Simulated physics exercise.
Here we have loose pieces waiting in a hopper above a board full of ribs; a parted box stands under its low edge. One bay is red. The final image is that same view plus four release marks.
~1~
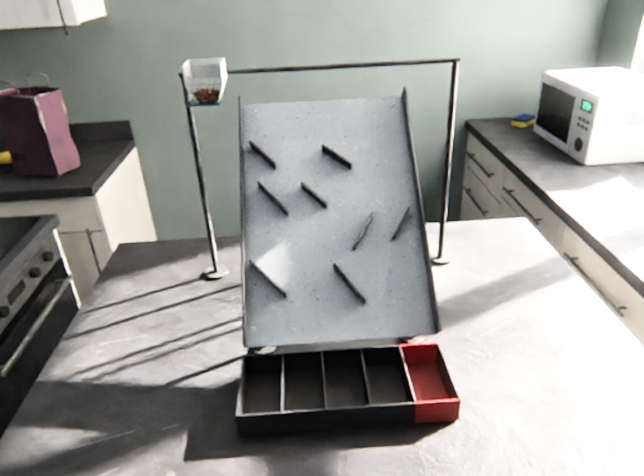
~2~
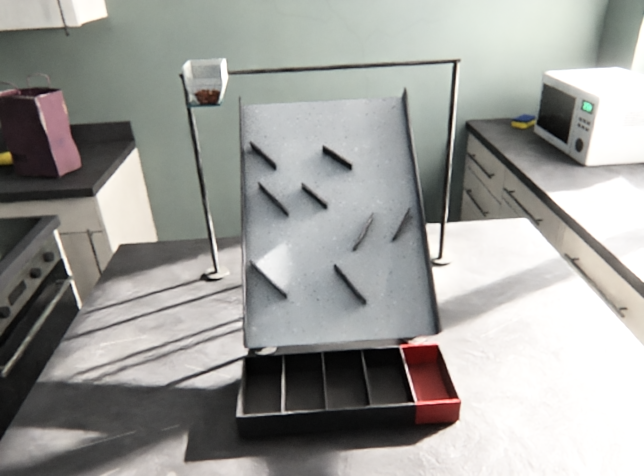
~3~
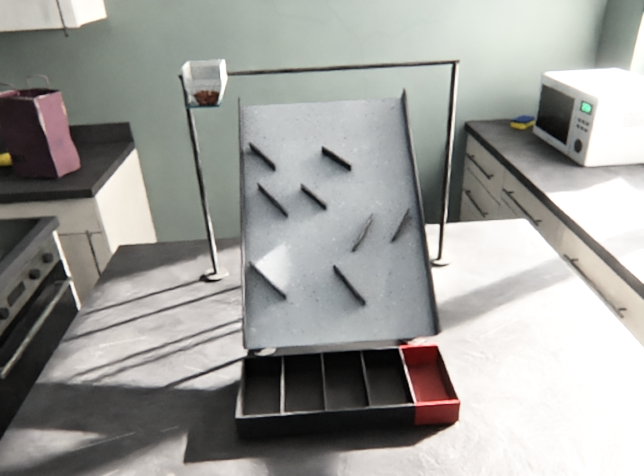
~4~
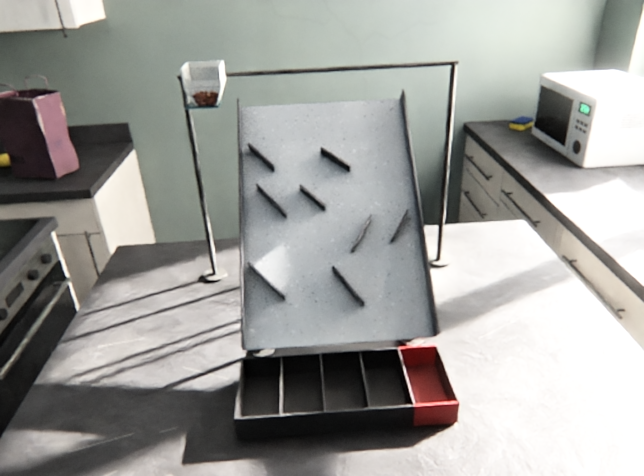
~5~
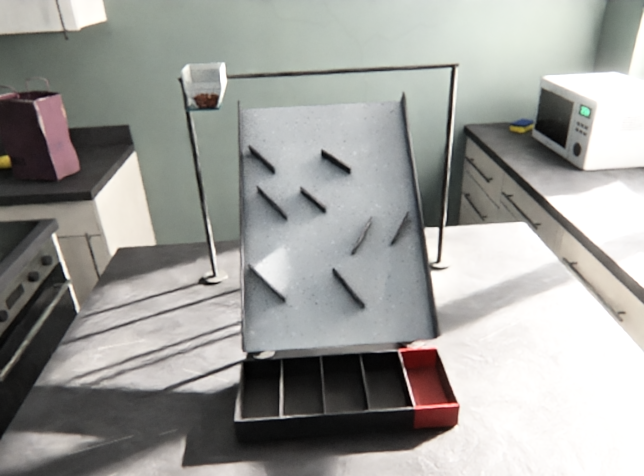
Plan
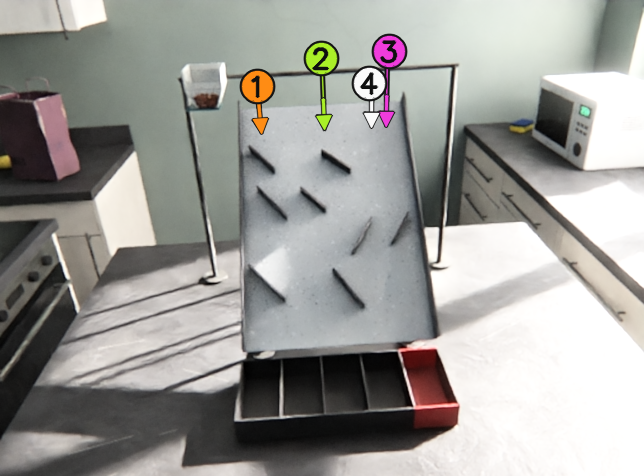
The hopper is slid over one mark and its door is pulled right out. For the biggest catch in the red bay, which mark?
3.
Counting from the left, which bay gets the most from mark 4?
It is the fourth one.
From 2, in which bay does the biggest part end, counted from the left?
The fourth from the left.
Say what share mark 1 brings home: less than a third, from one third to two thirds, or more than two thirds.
It is less than a third.
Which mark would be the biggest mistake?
That is mark 1.
On the marked copy, mark 1 meets the board at (261, 128); mark 2 meets the board at (324, 124); mark 3 meets the board at (386, 121); mark 4 meets the board at (371, 122).
With 1, none in the red bay, most in other bays, a small part held on the board, a small part outside the box.
With 2, a small part in the red bay, most in other bays, a small part outside the box.
With 3, about a third in the red bay, about half in other bays, a small part outside the box.
With 4, a small part in the red bay, most in other bays, a small part outside the box.
